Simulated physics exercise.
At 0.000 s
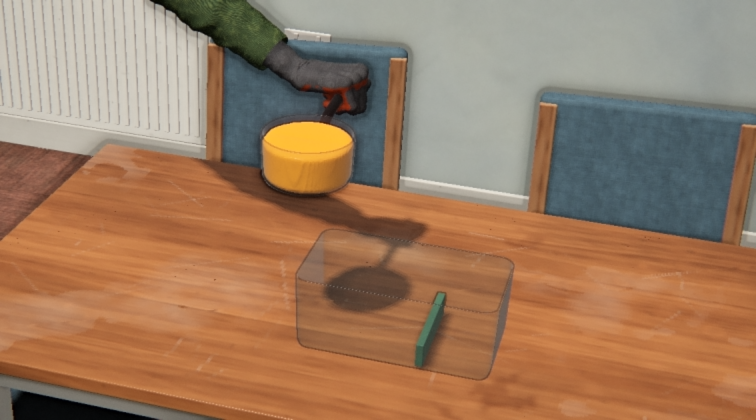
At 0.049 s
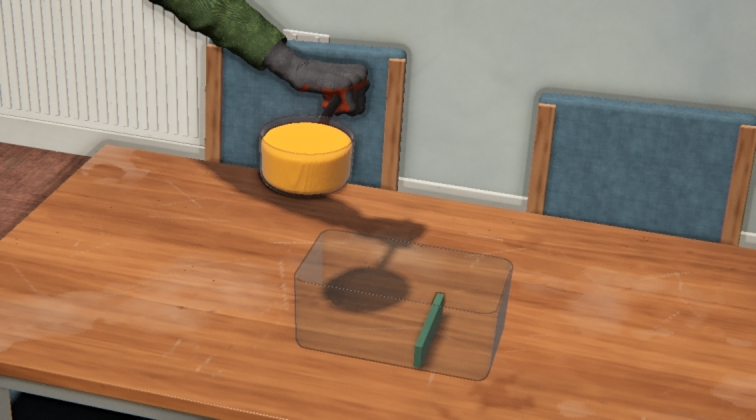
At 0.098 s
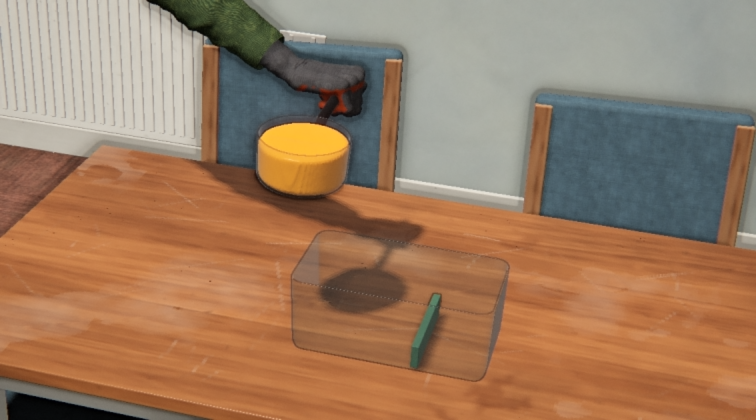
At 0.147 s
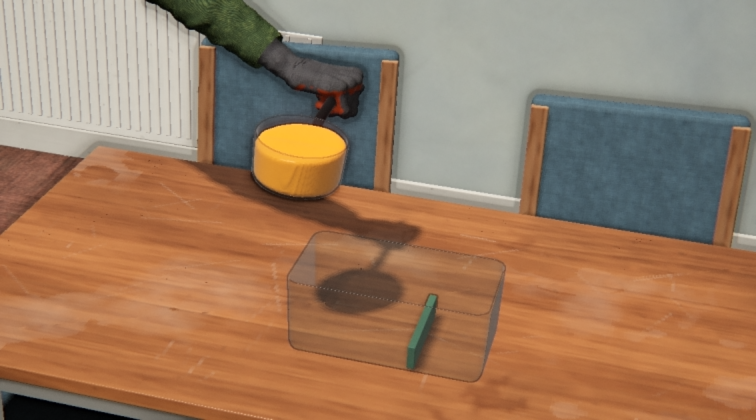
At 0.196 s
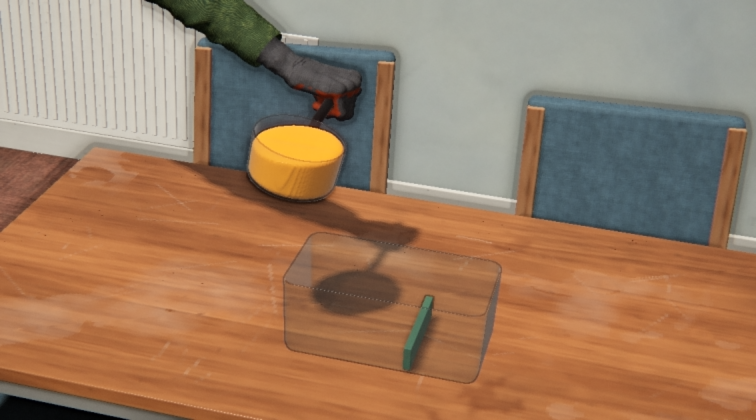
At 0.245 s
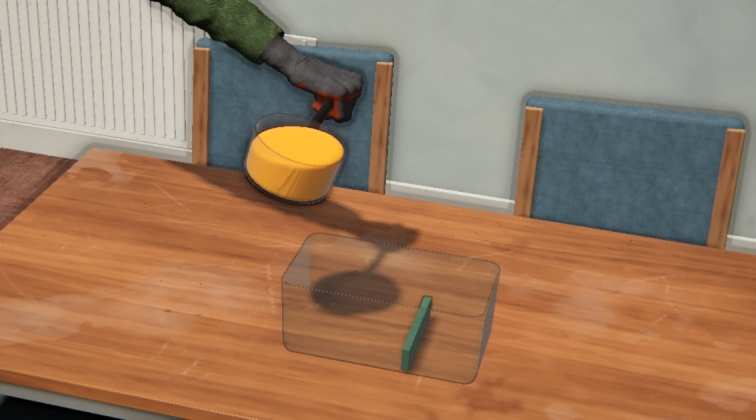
The footage shows a gloved hand holding a clear saucepan of orange-yellow juice above a wooden table, behind a transparent basin with a low green wall inside; the pan shifts slightly left, then gradually tilts a little to the right.
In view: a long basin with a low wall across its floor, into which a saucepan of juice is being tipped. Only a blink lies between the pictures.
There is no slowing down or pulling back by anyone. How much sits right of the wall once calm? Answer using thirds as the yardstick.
Under a third of it.
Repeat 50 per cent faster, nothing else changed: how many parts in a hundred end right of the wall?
Roughly 15 percent.
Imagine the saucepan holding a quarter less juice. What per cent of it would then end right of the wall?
Estimated share: Around 10 %.
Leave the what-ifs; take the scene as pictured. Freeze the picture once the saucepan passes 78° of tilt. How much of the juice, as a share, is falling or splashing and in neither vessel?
It's close to 40 percent.
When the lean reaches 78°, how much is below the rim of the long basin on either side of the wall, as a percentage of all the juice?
Near 15 in a hundred left, near 0 in a hundred right.
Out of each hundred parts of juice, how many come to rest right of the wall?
Roughly 10 percent of it.
A moment on, the saucepan is tipped on its side and 42 per cent is still to pour, 17 is left of the wall and 0 right of it.
Next, the saucepan is tipped right over and 5 per cent is still to pour, 81 is left of the wall and 3 right of it.
Then the saucepan is tipped right over and 0 per cent is still to pour, 90 is left of the wall and 8 right of it.
Later the saucepan is tipped right over and 0 per cent is still to pour, 91 is left of the wall and 8 right of it.
Finally, 91 per cent lies left of the wall, 8 right of it and 1 outside.
